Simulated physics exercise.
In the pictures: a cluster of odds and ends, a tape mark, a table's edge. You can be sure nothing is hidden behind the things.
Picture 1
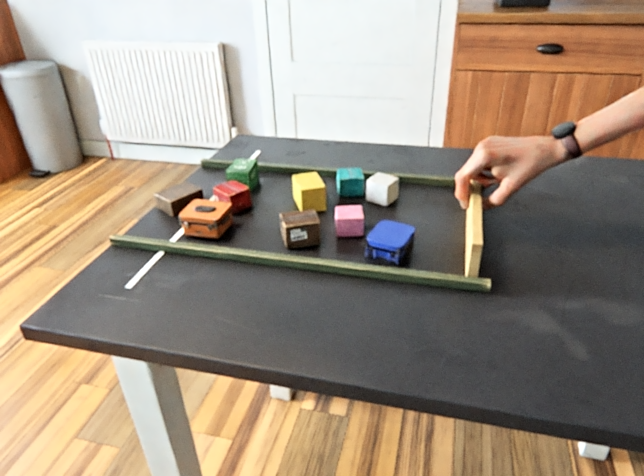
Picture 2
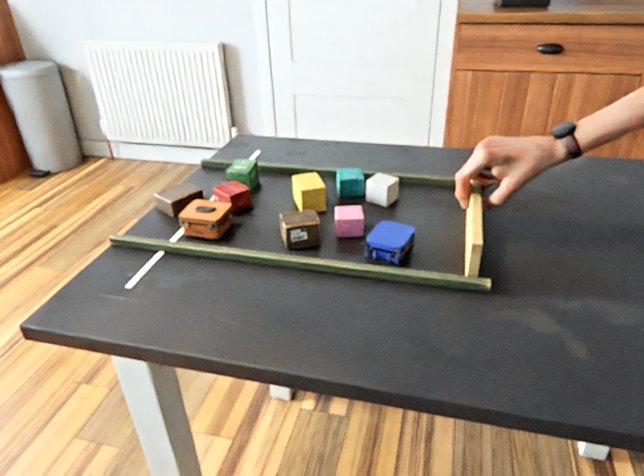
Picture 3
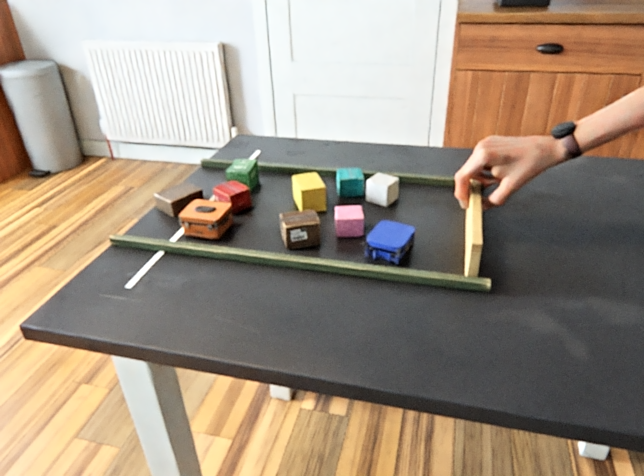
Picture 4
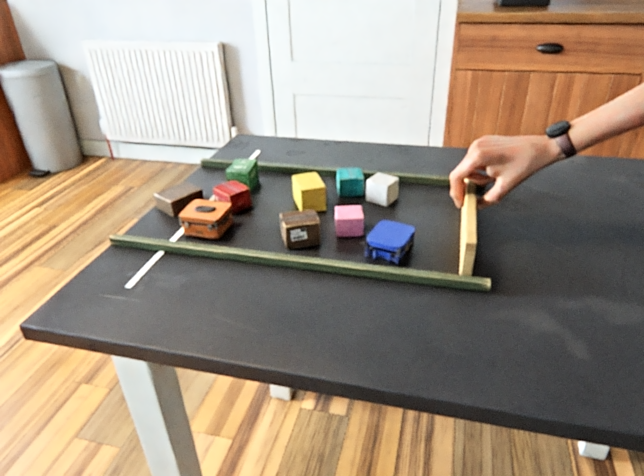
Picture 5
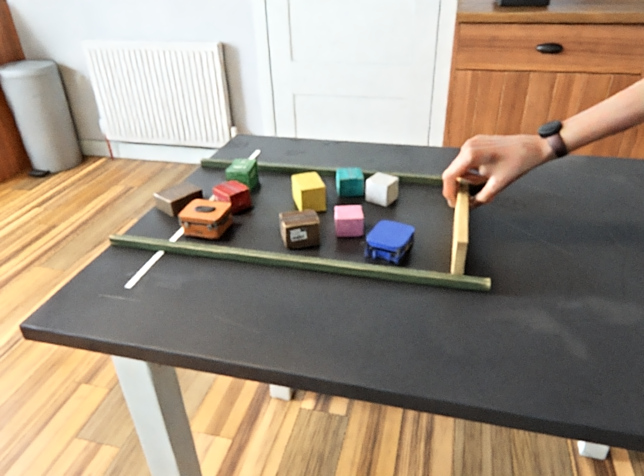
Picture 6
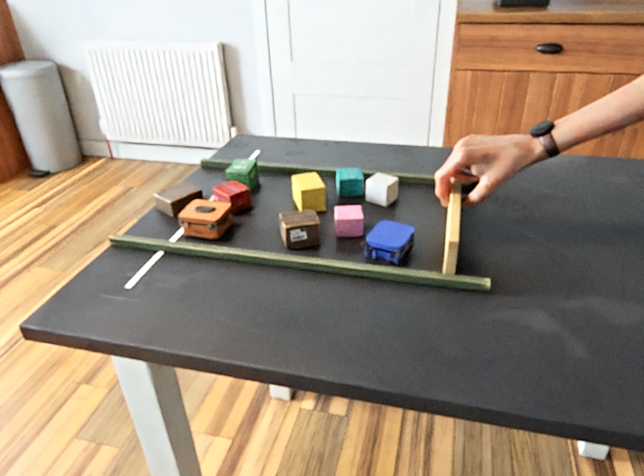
On a dark table, a hand slides a wooden board slightly left toward scattered colourful blocks.
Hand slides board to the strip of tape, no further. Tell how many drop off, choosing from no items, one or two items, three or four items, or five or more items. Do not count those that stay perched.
One or two items drop off.
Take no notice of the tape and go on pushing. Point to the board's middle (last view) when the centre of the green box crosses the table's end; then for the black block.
(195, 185) and (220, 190), more or less.
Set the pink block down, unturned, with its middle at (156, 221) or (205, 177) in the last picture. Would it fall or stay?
One after the other: It ends up falling; it ends up falling.
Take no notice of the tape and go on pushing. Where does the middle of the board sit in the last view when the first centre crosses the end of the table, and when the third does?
At (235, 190) for the first, at (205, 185) for the third.
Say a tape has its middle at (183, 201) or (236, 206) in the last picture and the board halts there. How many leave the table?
In order, 5 and 0.
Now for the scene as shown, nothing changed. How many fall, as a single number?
Count = 2.
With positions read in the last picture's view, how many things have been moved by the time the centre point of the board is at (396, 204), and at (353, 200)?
The first number is 1, the next one 5.
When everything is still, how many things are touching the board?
Total: 5.
Early on, none off yet; black block at rest near (179, 199); green box at rest near (242, 176); orange case at rest near (207, 219).
A while later, none off yet; black block at rest near (179, 199); green box at rest near (242, 176); orange case moving near (200, 219).
Further along, none off yet; black block moving near (174, 197); green box travelled about its own width near (225, 173); orange case travelled well along near (140, 214).
Finally, the number that fall off is one or two; lost, orange case and black block.
